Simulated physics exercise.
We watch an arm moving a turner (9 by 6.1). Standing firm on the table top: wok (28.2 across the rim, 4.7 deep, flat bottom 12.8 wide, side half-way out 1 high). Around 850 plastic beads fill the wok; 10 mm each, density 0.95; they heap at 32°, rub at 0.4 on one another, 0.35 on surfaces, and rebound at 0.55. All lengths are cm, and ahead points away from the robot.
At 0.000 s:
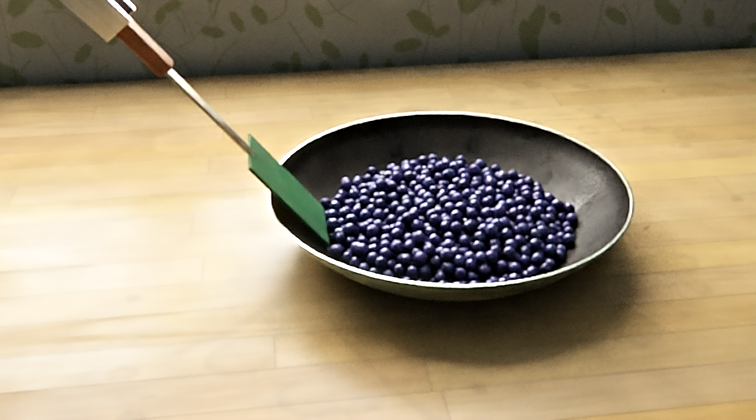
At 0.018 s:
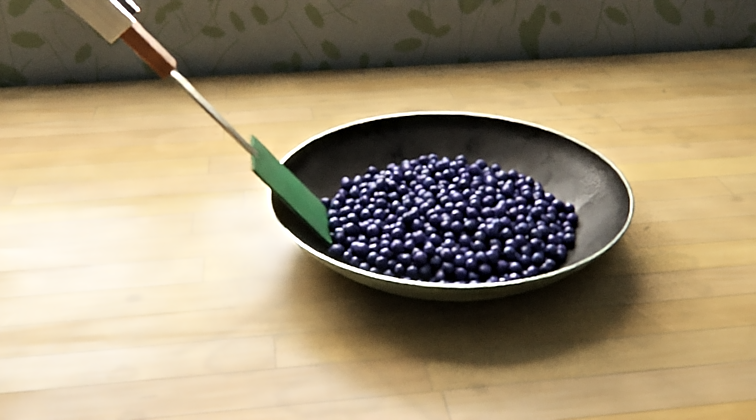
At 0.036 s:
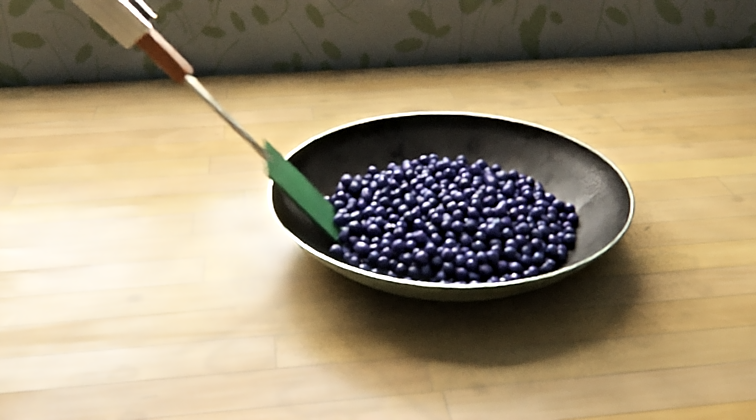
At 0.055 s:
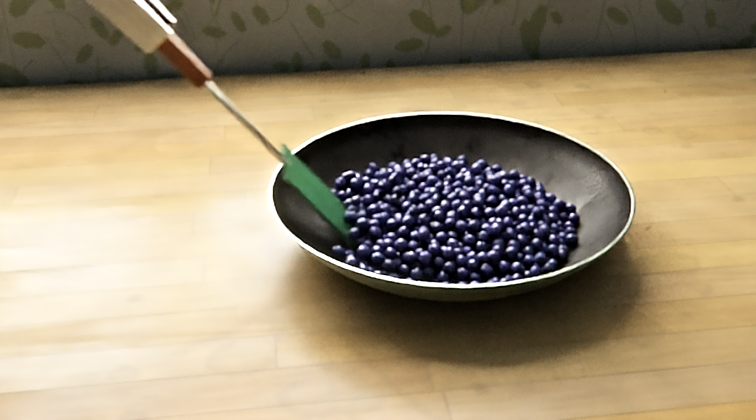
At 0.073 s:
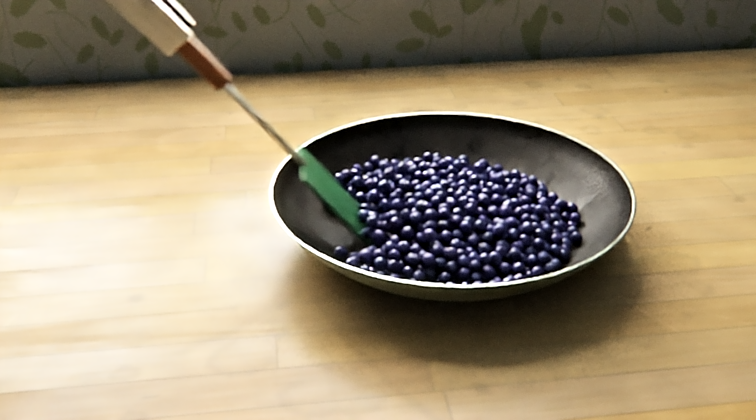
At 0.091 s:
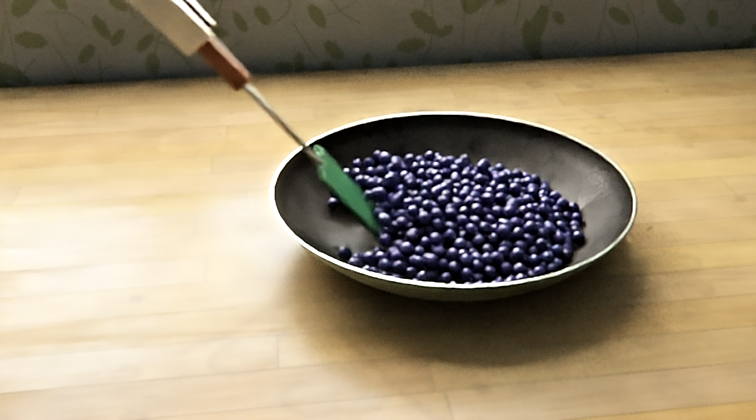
At first, a robot arm holds a green turner against the left side of a dark wok filled with small purple beads on a wooden table top. The turner then moves a short way right into the wok, nudging the nearest beads slightly, while a few stay behind near its lower edge.
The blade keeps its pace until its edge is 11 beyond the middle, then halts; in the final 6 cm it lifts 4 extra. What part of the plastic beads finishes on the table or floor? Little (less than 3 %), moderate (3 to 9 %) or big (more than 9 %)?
Answer: Big; more than 9 % of the plastic beads finish on the table or floor.
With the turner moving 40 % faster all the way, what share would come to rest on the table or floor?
Then about 20 per cent.
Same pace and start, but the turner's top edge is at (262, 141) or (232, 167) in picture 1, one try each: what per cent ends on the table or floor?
Some 15 and 15 per cent.
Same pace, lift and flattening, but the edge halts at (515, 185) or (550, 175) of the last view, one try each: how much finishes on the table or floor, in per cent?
Some 0 and 10 per cent.
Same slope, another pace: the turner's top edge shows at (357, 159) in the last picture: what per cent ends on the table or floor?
About 25 per cent.
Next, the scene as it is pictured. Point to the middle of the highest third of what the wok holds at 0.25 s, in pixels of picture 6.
Near (546, 190).
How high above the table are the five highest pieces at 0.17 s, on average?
Some 5 cm.
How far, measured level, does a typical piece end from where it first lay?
About 3 cm.
After 0.17 s, sloping 52°, highest piece 6 above the table; 847 in the wok.
After 0.25 s, sloping 52°, highest piece 7 above the table; 847 in the wok.
After 0.49 s, sloping 52°, highest piece 8 above the table; 710 in the wok, 112 on the table or floor, 25 on the blade or in flight.
After 1.54 s, sloping 52°, highest piece 4 above the table; 710 in the wok, 137 on the table or floor.
At rest, 710 in the wok, 137 on the table or floor. That is 16 % on the table or floor.
